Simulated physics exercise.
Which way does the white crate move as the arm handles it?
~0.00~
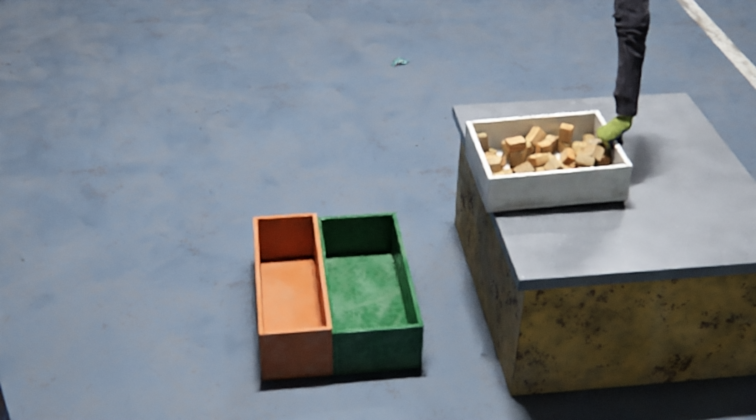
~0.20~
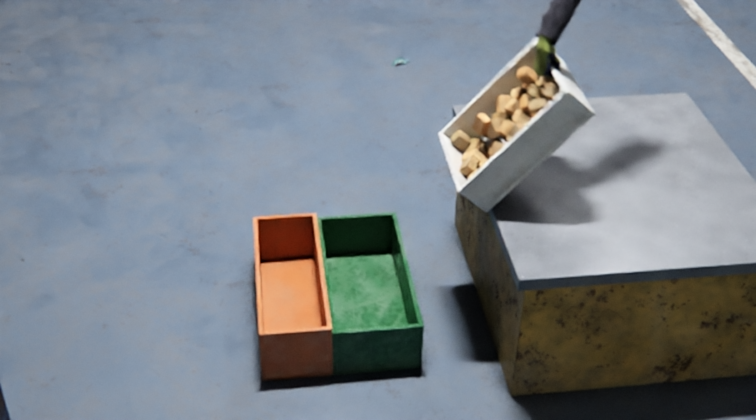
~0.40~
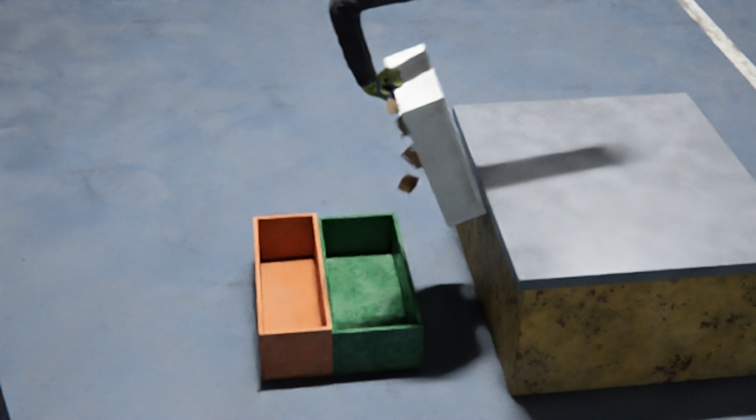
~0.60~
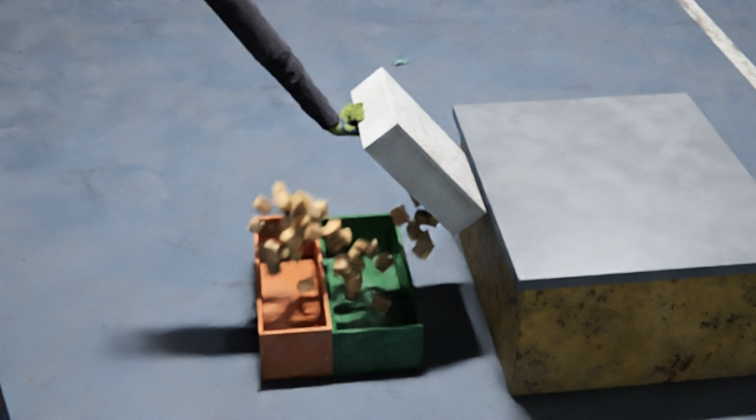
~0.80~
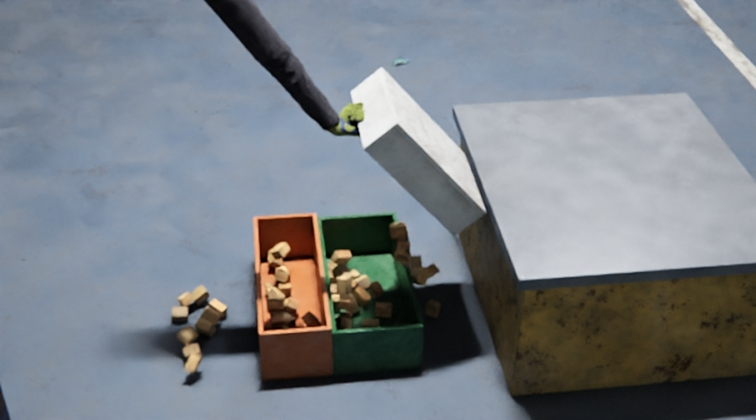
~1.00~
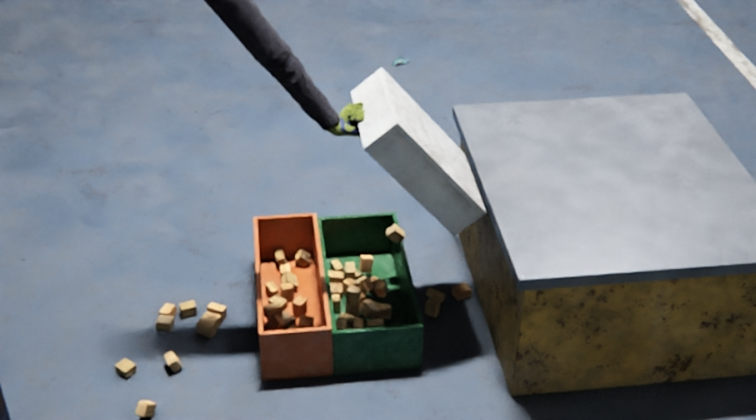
The white crate moves to the left, from the bench top to the bench's left edge, tipping over as it goes.
On a scuffed blue-grey floor, seen from above at an angle, a large bench with a grey top and stained yellowish sides stands at the right. A white crate full of loose timber offcuts rests on it, gripped by a gloved hand, while an orange trough and a green tote sit side by side to the left. The arm tips the crate leftward over the bench edge, and the pieces tumble out. Most drop into the green tote and orange trough, while some scatter on the floor beyond the trough and a few land beside the bench. The crate stays tipped as the pieces settle.
